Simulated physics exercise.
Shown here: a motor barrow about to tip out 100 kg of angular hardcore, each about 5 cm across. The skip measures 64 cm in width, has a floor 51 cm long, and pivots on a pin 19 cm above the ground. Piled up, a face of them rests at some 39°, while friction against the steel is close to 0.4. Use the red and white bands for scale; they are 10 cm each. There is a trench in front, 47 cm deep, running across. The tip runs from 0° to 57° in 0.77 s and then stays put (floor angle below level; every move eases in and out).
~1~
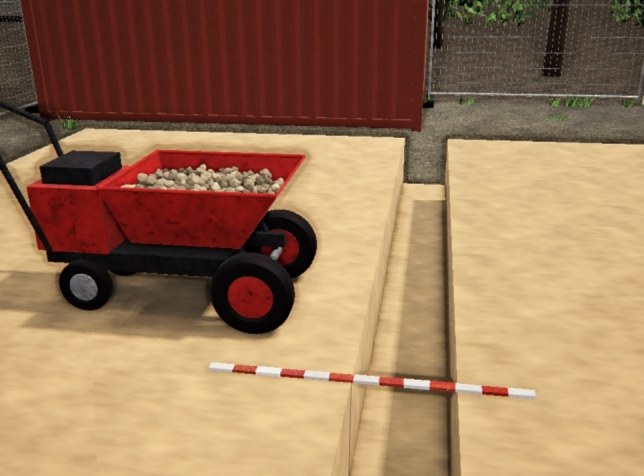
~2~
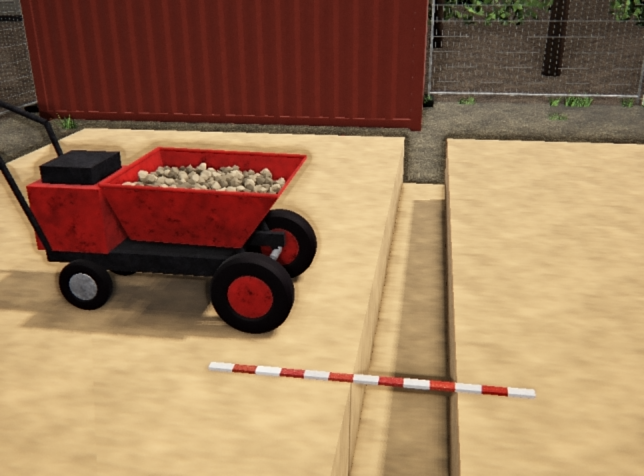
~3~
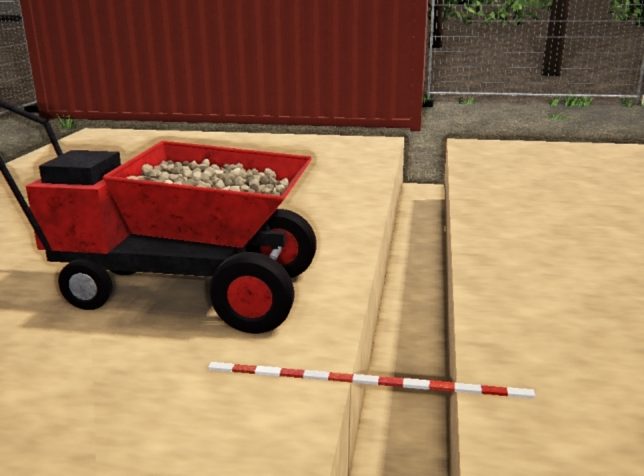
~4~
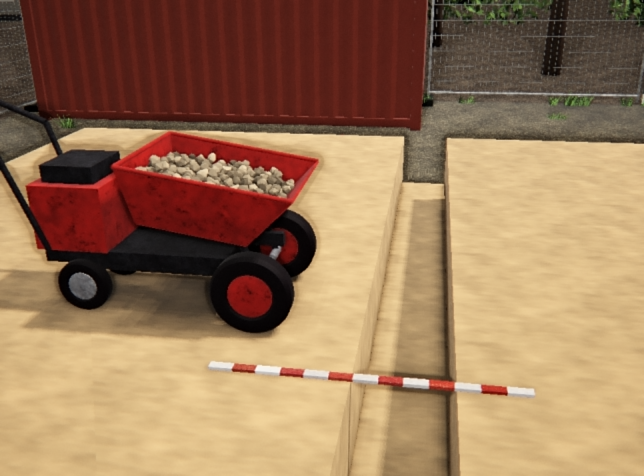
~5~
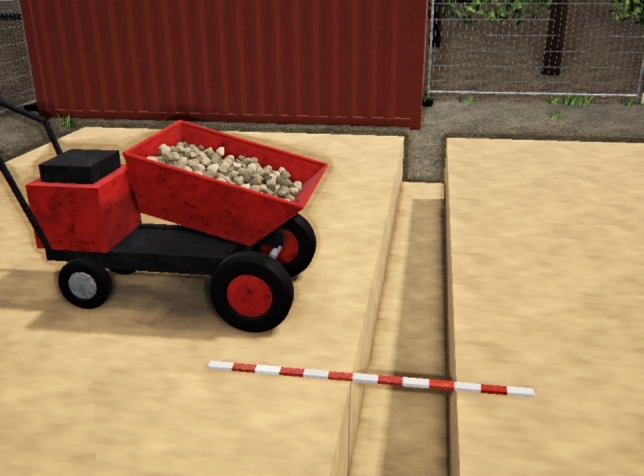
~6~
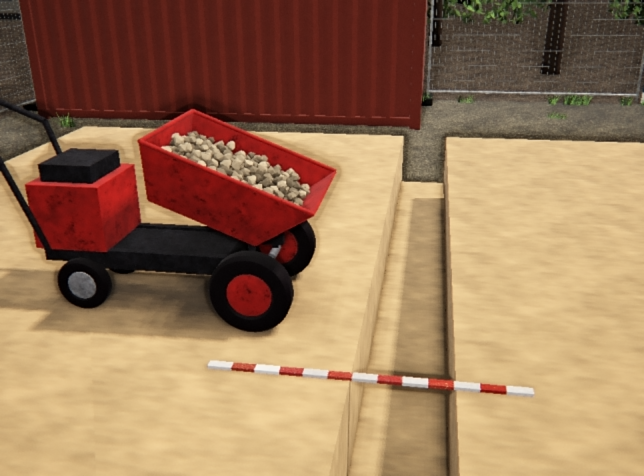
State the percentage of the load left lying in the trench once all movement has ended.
The share left there is about 31 per cent.
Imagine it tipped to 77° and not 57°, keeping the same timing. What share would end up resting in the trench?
It comes out at about 100 percent.
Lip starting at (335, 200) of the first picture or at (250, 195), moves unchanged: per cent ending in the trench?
First some 15, then 30 per cent.
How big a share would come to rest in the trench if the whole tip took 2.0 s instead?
In that case some 10 per cent.
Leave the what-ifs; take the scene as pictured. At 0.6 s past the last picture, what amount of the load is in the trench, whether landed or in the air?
By then, around 5 percent.
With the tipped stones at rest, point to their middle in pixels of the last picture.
Their centre sits close to (421, 393).
Then, 0.3 s after the last picture the floor is at 48°, 100 % in the skip; the foremost stones are at (330, 228).
Then, 0.6 s after the last picture the floor is at 57°, 96 % in the skip, 3 % in the trench; the foremost stones are at (388, 269).
Then, 0.9 s after the last picture the floor is at 57°, 75 % in the skip, 24 % in the trench; the foremost stones are at (448, 371).
Then, 2.9 s after the last picture the floor is at 57°, 69 % in the skip, 31 % in the trench; the foremost stones are at (451, 404).
